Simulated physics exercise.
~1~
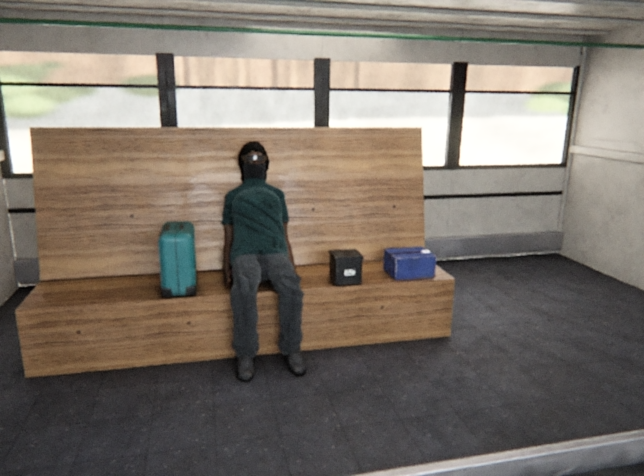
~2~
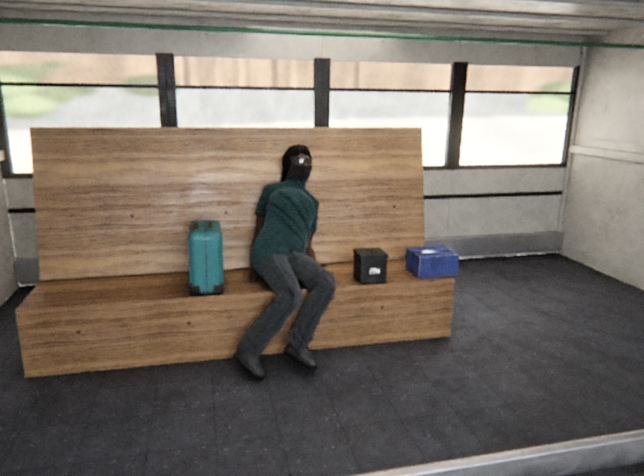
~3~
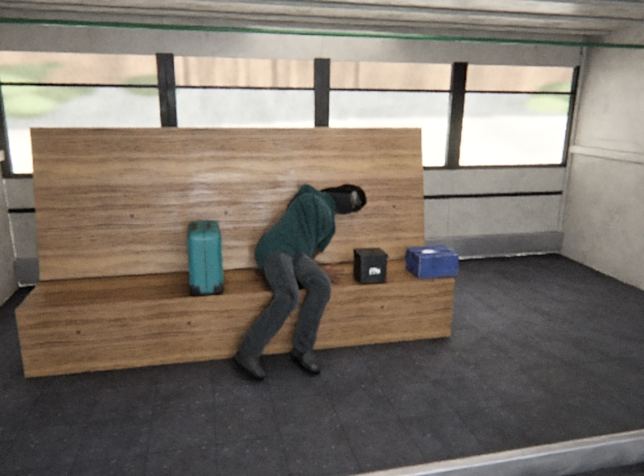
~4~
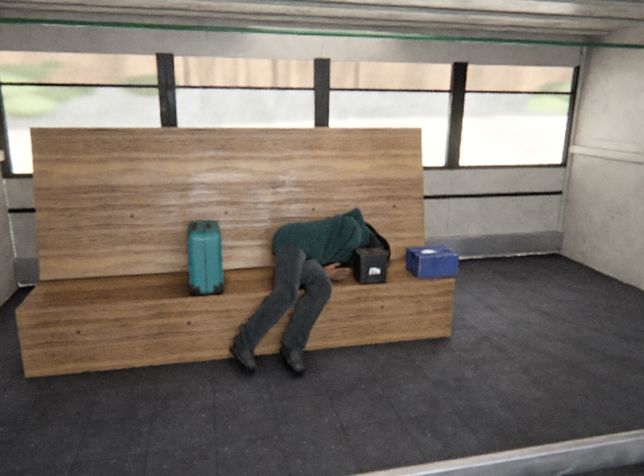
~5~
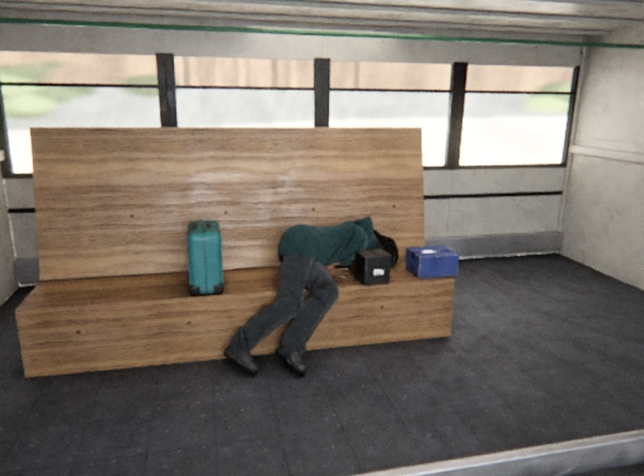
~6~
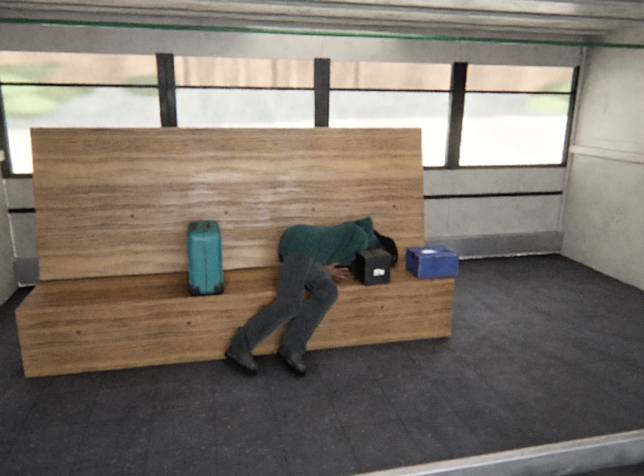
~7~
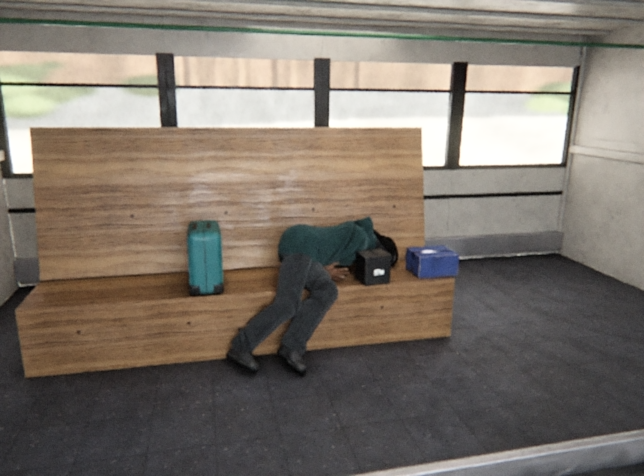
Limp passenger on a wooden bench sliding right with three cases, then slumping sideways behind the black box and lying still.
